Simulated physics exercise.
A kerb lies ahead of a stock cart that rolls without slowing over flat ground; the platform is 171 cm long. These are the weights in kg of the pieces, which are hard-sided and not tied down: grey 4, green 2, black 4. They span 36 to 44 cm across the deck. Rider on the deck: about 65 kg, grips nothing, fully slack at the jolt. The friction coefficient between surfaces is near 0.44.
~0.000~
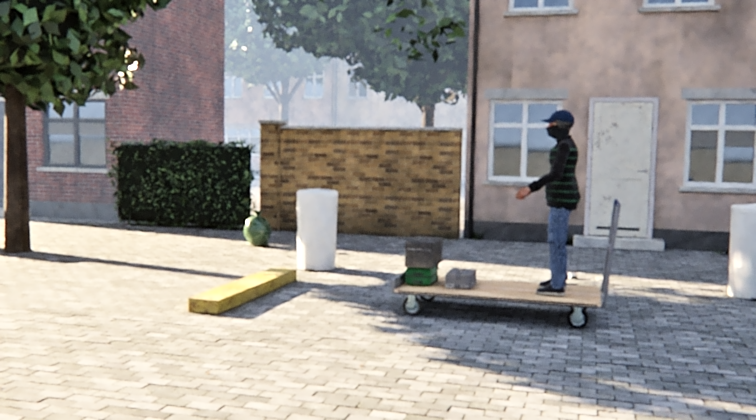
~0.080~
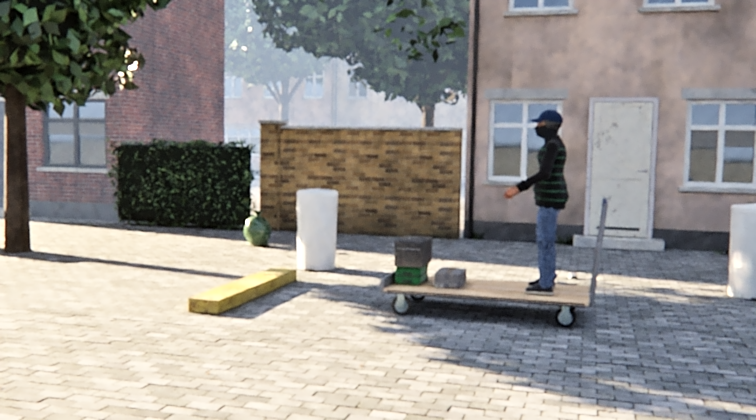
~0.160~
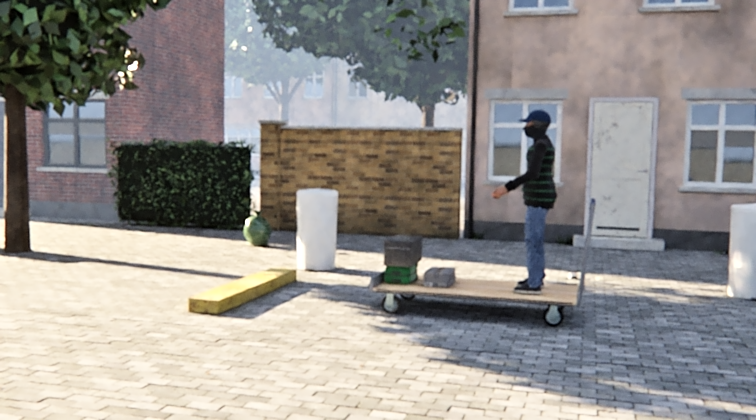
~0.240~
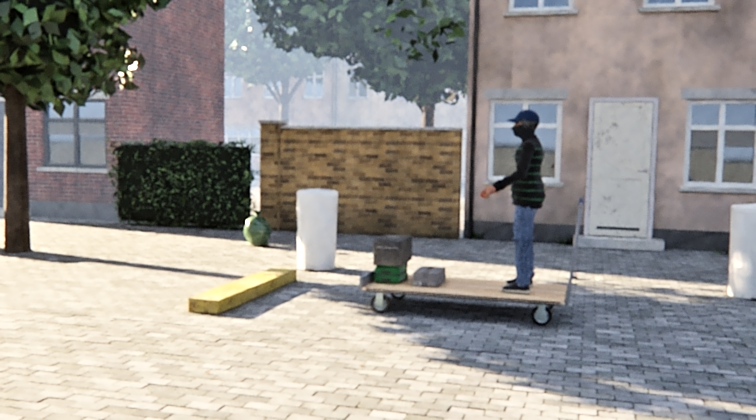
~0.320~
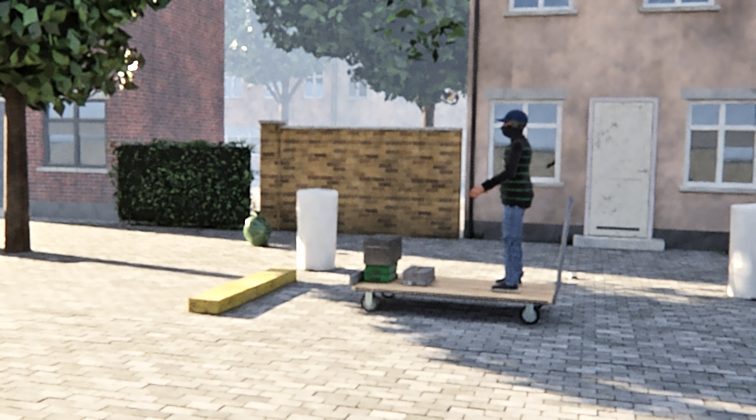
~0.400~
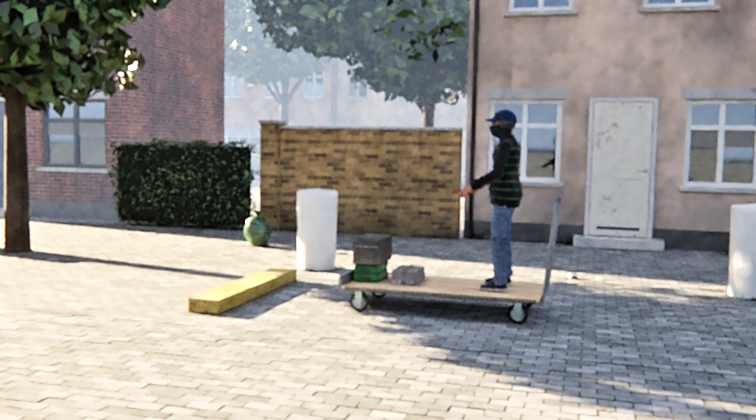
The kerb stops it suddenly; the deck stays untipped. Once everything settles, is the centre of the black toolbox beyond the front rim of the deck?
Yes, it ends up over the edge.
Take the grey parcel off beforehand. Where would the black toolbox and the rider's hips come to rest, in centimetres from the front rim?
Final spots: Black 20 cm beyond the front rim, hips 110 cm behind.
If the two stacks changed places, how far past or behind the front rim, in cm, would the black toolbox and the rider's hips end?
The black one would end 30 cm behind the front rim, and the hips 110 cm behind it.
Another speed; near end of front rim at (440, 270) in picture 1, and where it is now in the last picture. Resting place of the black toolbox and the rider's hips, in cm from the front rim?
With that change, black would rest 60 cm beyond the front rim and the hips 10 cm back from it.
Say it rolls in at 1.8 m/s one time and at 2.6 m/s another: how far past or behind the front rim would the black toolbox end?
Both times it clears the rim - first by 70 cm, then by 100 cm.
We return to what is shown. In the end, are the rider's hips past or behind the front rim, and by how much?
Hips: Approx. 110 cm behind rim.
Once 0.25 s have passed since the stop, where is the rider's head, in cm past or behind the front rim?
Position: Approx. 100 cm behind the front rim.
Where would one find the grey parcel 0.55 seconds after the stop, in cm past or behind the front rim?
About 40 cm behind the rim.
Impact comes at 1.22 s.
After 1.47 s the black toolbox is 2 cm behind the rim, tilted 10°, near (256, 242) in the last picture's view.
After 1.77 s the black toolbox is 13 cm past the rim, tilted 95°, near (242, 263) in the last picture's view.
After 2.22 s the black toolbox is 15 cm past the rim, tilted 90°, near (240, 268) in the last picture's view.
At rest, 2.4 s, past the rim, black toolbox; behind it, grey parcel, green suitcase and the rider's hips.
